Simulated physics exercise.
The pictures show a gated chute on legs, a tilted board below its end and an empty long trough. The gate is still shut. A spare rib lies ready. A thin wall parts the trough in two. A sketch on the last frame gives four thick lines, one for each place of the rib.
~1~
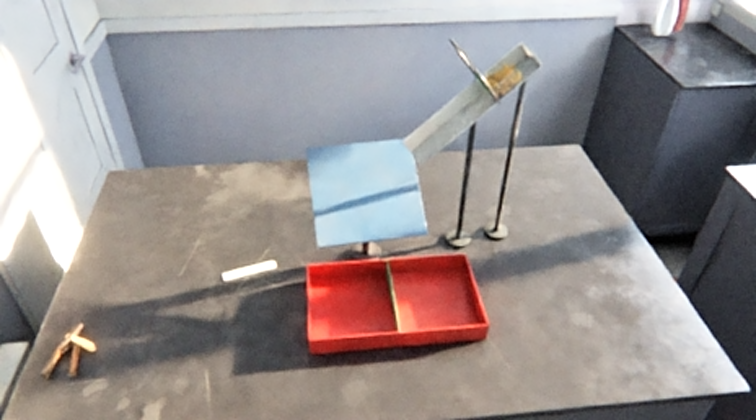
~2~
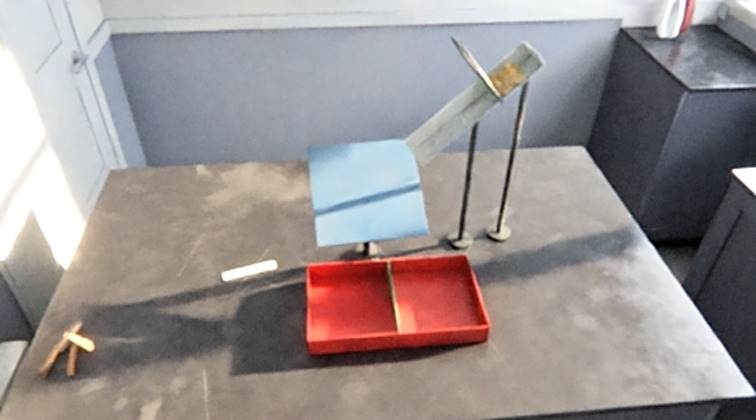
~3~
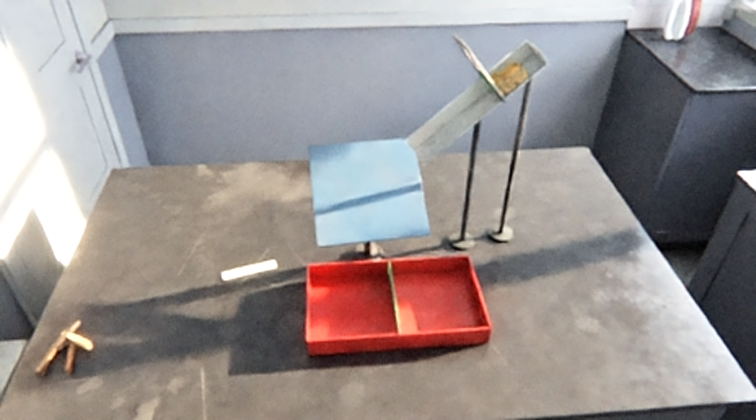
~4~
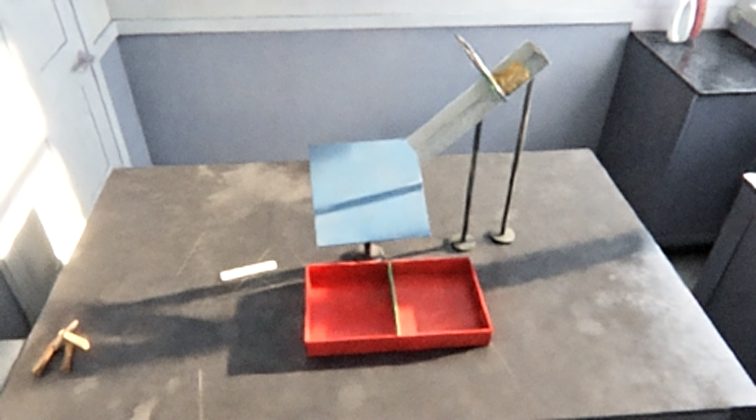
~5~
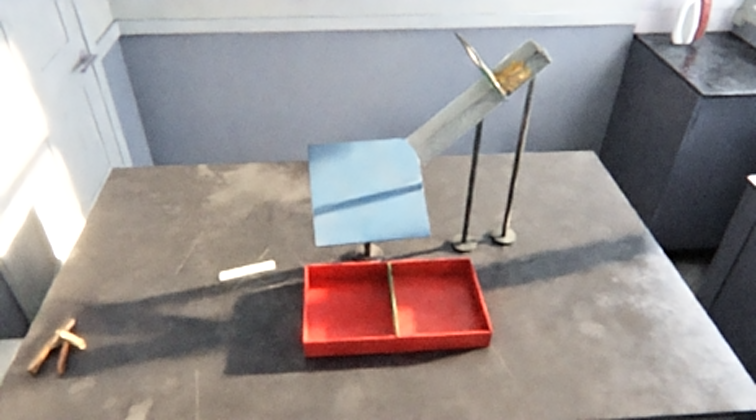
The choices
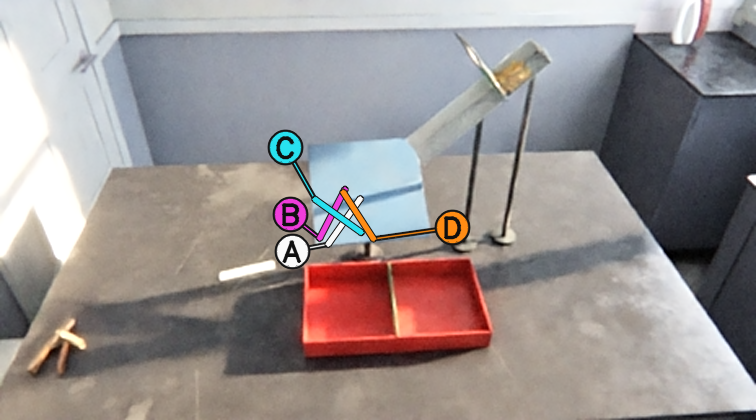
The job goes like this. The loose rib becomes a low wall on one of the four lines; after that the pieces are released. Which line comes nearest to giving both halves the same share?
The answer is line D.
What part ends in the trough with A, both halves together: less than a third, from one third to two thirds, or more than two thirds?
Line A gives more than two thirds.
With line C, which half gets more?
The left half.
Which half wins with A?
The left half.
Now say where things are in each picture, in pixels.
Load behind the gate near (503, 84), dried chickpeas; lip of the chute near (415, 159), sloping fairly steeply, in the first picture.
Middle of the board near (367, 190), tilted fairly steeply; middle of its low edge near (374, 241); of its high edge near (360, 143), in the second picture.
Front corners of the trough near (308, 340) and (491, 328); front end of its middle wall near (400, 334); gate still shut near (486, 79), in the third picture.
Middle of the load near (510, 82); lip near (419, 158), in the fourth picture.
Middle of the load near (511, 81); lip near (419, 158), in the fifth picture.
On the marked copy, line A from (360, 198) to (328, 244); line B from (344, 189) to (319, 238); line C from (314, 199) to (361, 232); line D from (343, 192) to (373, 238).
Choosing A, of what is caught, all but a few in the left half, only a few in the right.
Choosing B, of what is caught, all but a few in the left half, only a few in the right.
Choosing C, of what is caught, all but a few in the left half, only a few in the right.
Choosing D, of what is caught, close to a third in the left half, close to two thirds in the right.
